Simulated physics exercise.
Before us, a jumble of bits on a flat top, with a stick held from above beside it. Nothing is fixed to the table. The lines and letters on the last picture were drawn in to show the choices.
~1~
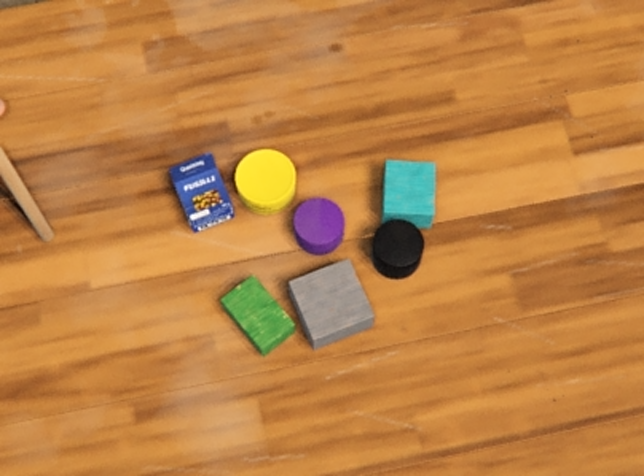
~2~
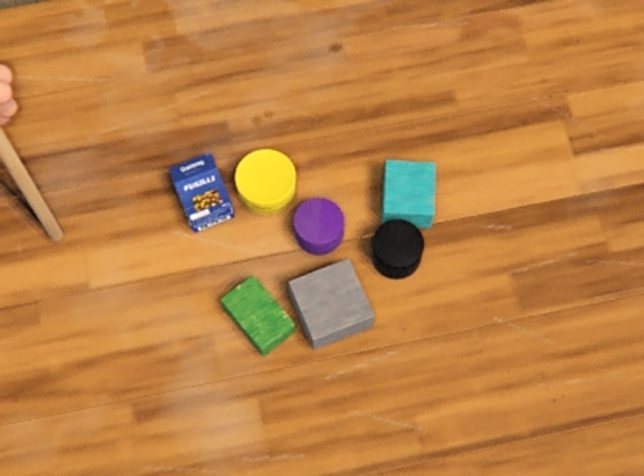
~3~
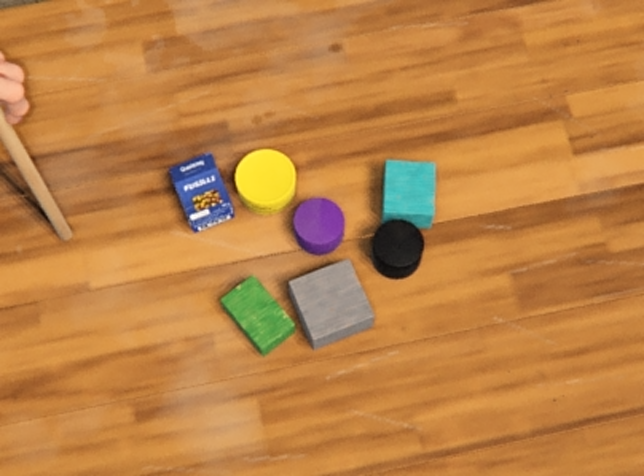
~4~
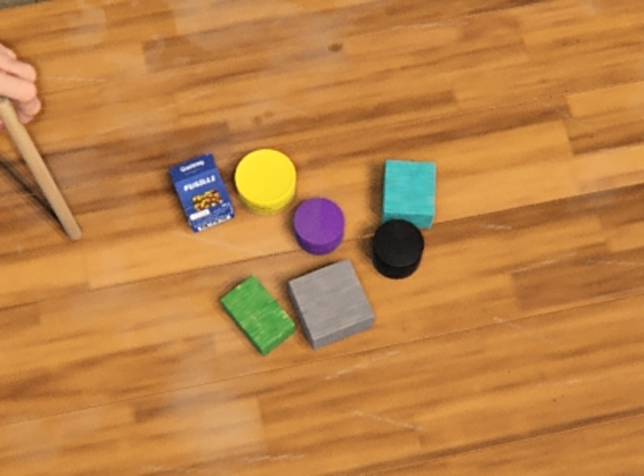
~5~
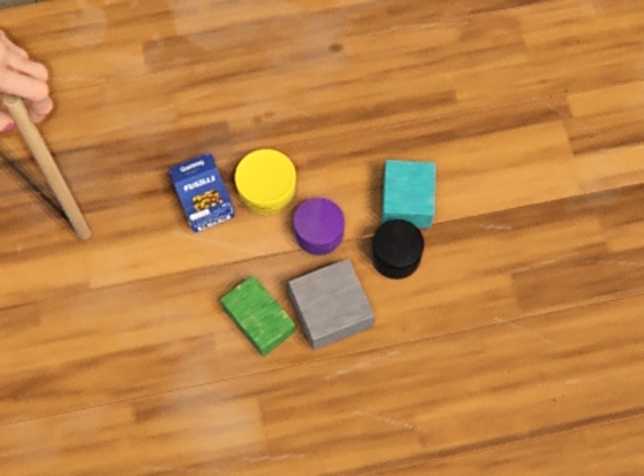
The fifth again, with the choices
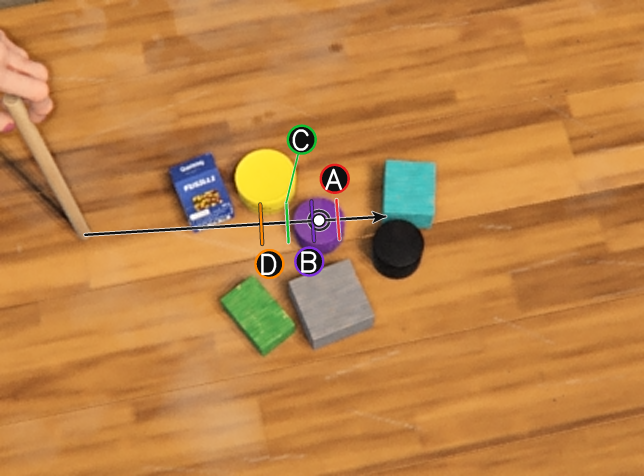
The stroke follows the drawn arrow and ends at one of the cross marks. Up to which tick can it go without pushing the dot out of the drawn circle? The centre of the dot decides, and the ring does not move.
It should halt at C.
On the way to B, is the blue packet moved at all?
Yes.
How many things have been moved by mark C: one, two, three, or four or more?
It has moved two.
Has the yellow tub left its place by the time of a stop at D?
By then, yes.
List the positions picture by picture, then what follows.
The first picture shows black tin (397, 250); purple tin (319, 227); green block (258, 316).
The second picture shows green block (258, 316); yellow tub (266, 182).
The third picture shows blue packet (202, 193); turquoise block (408, 195).
The fourth picture shows grey block (331, 304); black tin (397, 250).
The fifth picture shows purple tin (319, 227); green block (258, 316); yellow tub (266, 182).
On the marked copy, A at (338, 219); B at (313, 221); C at (288, 222); D at (261, 224); the arrow from (85, 235) to (386, 217); the white dot at (319, 221).
Following C. Soon after the start, foot of the stick (159, 231).
Later, foot of the stick (233, 227); yellow tub (285, 164); blue packet (221, 186).
In the end, foot of the stick (288, 223); yellow tub (287, 161); blue packet (223, 185); the dot is still in its ring.
As for the rest, A shifts the dotted thing to (355, 238); B shifts the dotted thing to (339, 232); D keeps the dot in but is short.
